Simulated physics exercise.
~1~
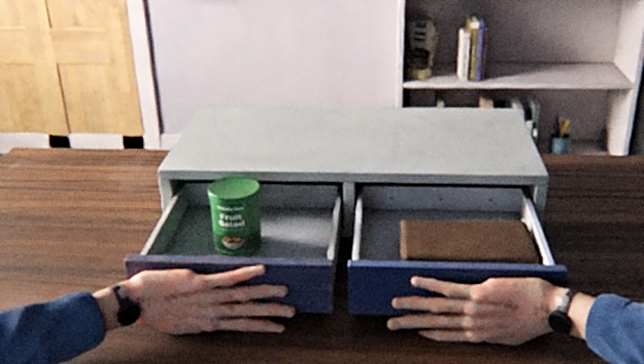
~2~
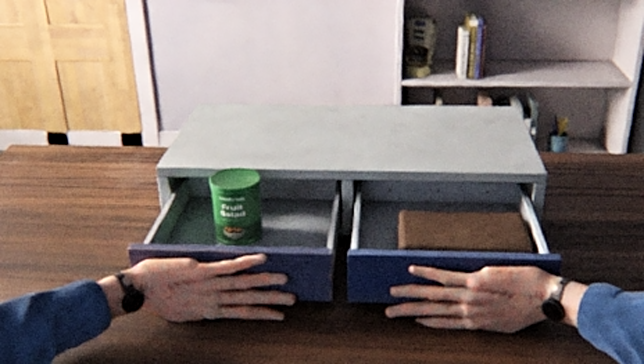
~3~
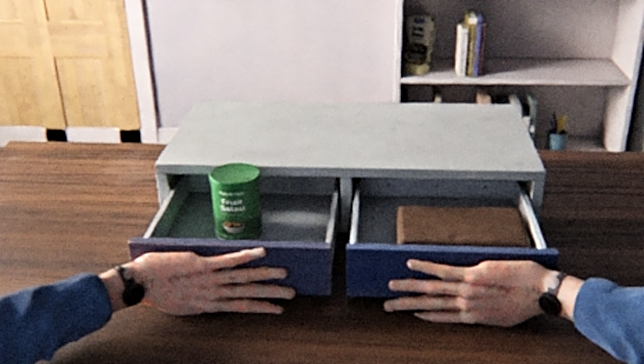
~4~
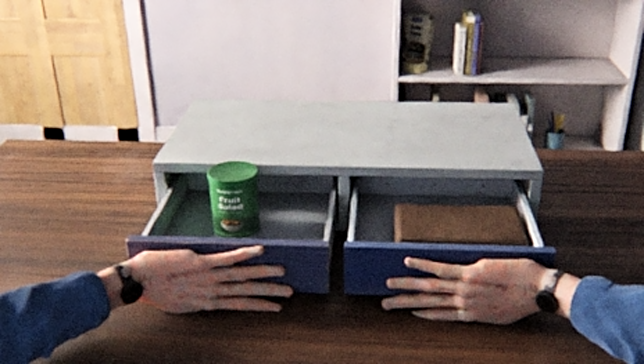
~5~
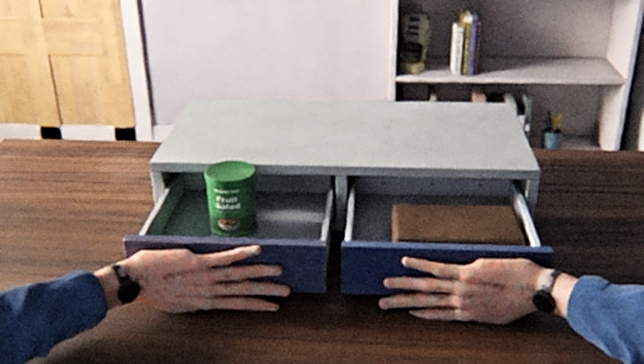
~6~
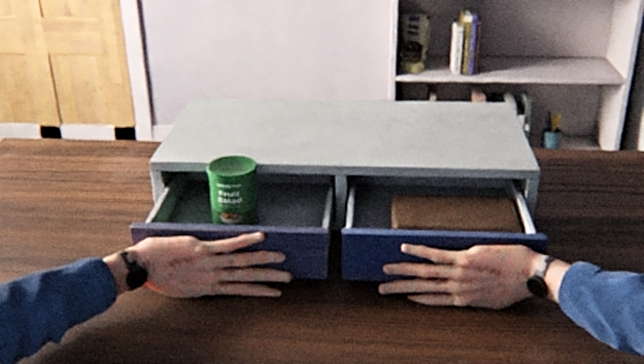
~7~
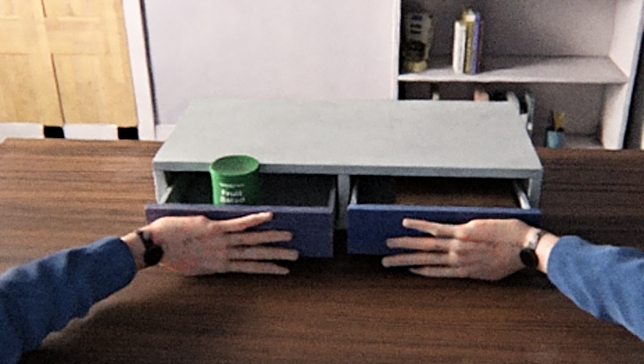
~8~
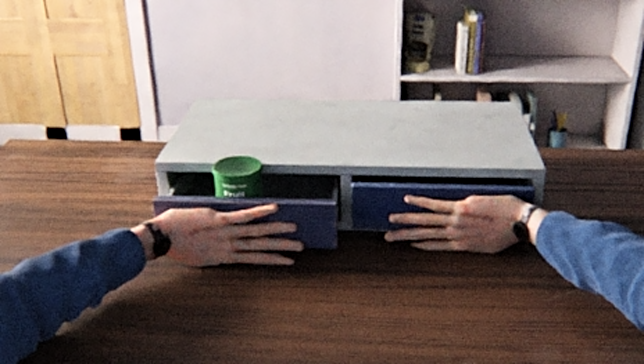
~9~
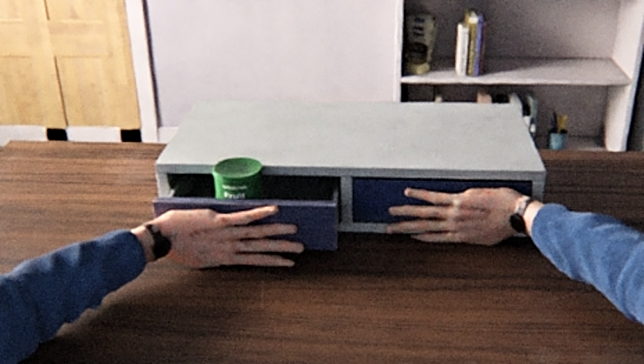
Two drawers being pushed in by two hands, the right closing over a brown block, the left stopping ajar with a green tin.
